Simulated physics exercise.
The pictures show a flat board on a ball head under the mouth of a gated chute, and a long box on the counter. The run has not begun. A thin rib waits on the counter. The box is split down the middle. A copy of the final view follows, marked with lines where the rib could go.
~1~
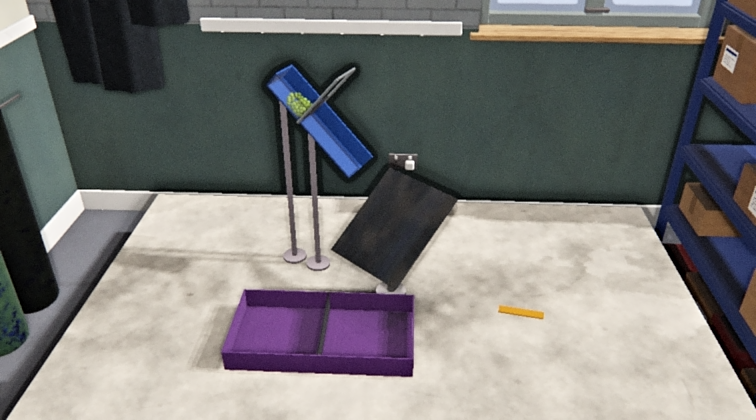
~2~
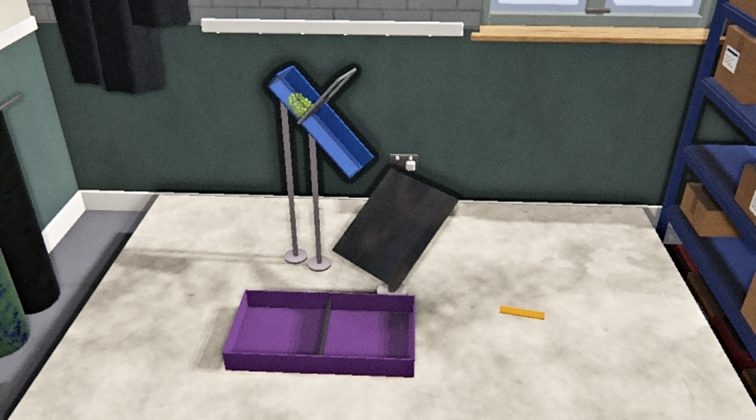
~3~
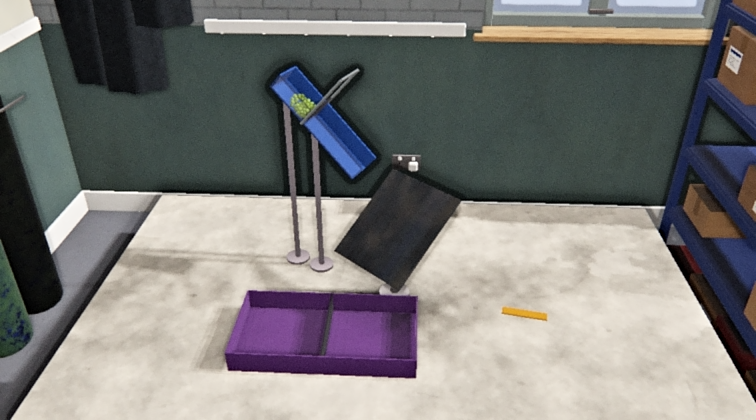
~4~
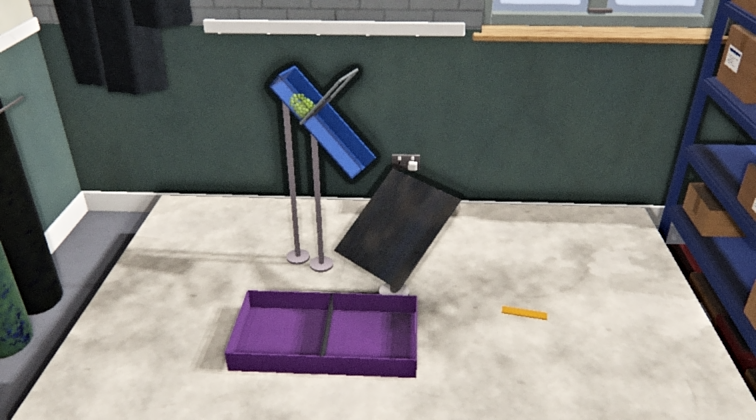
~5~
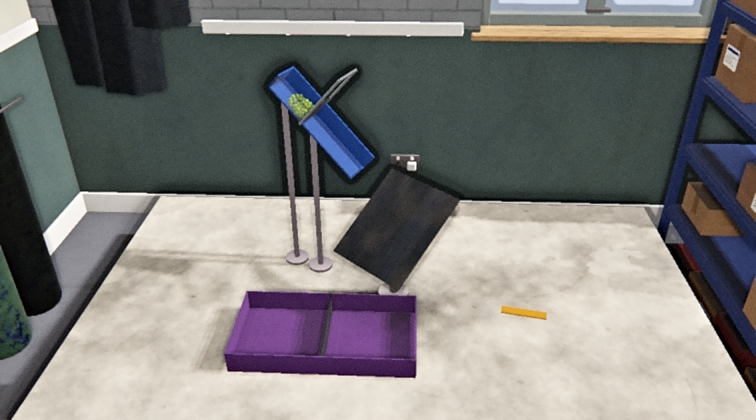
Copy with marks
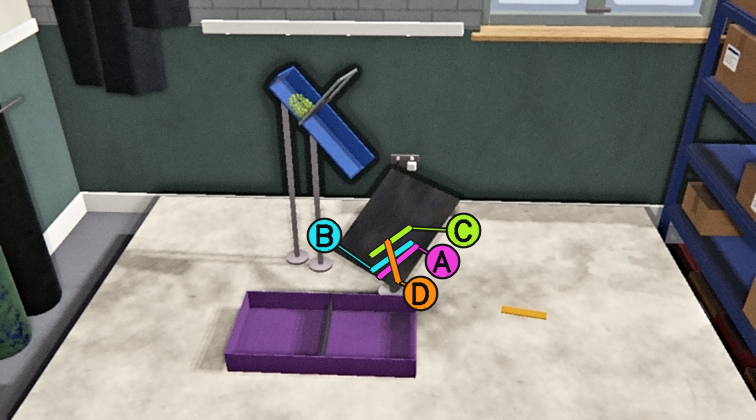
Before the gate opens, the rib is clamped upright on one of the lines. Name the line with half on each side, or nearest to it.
Best: C.
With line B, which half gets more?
More lands on the right.
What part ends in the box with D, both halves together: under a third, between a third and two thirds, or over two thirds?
It is over two thirds.
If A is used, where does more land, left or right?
More lands on the right.
On the marked copy, line A from (416, 246) to (379, 276); line B from (411, 242) to (372, 269); line C from (409, 227) to (372, 255); line D from (387, 241) to (398, 280).
For line A, of what is caught, a small part in the left half, nearly all in the right.
For line B, of what is caught, about a quarter in the left half, most in the right.
For line C, of what is caught, about half in the left half, about half in the right.
For line D, of what is caught, a small part in the left half, most in the right.
